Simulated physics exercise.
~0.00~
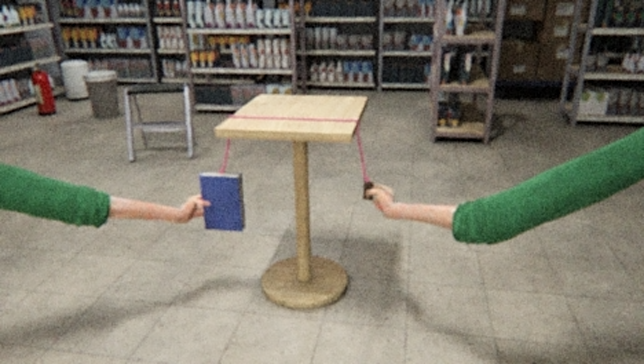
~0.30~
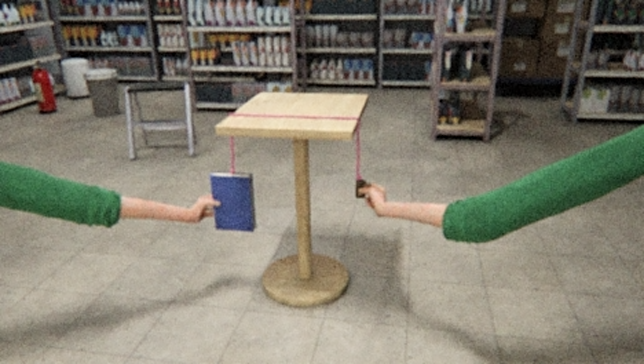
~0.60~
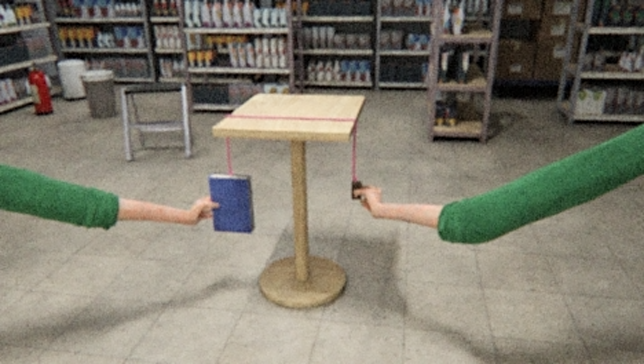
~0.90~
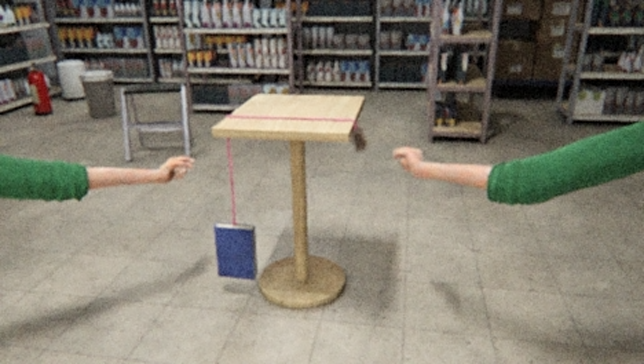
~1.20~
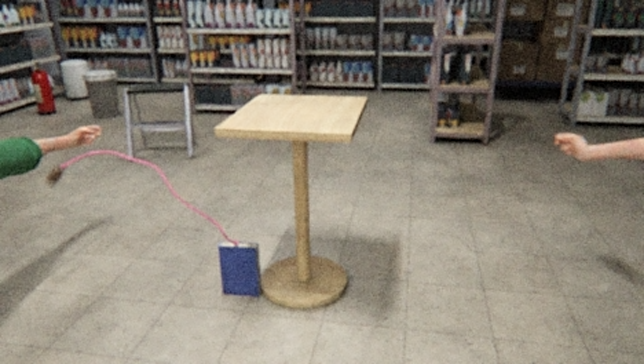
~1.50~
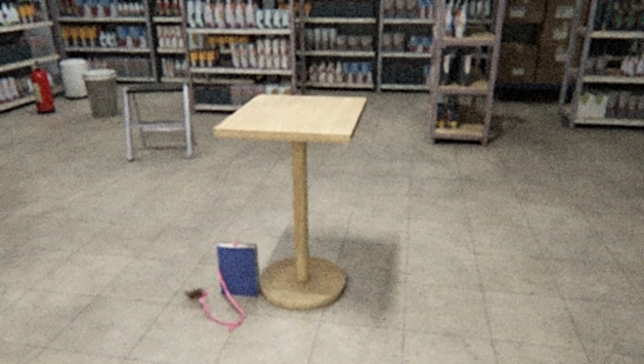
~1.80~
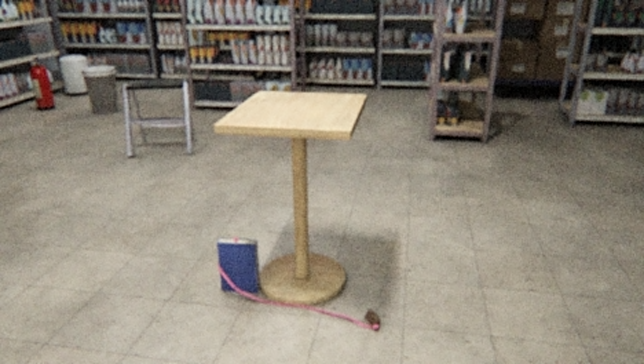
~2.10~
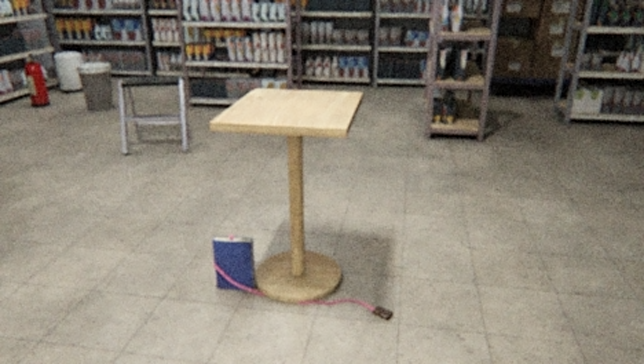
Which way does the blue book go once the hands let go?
The blue book moves down, dropping on the left side of the table until it reaches the floor.
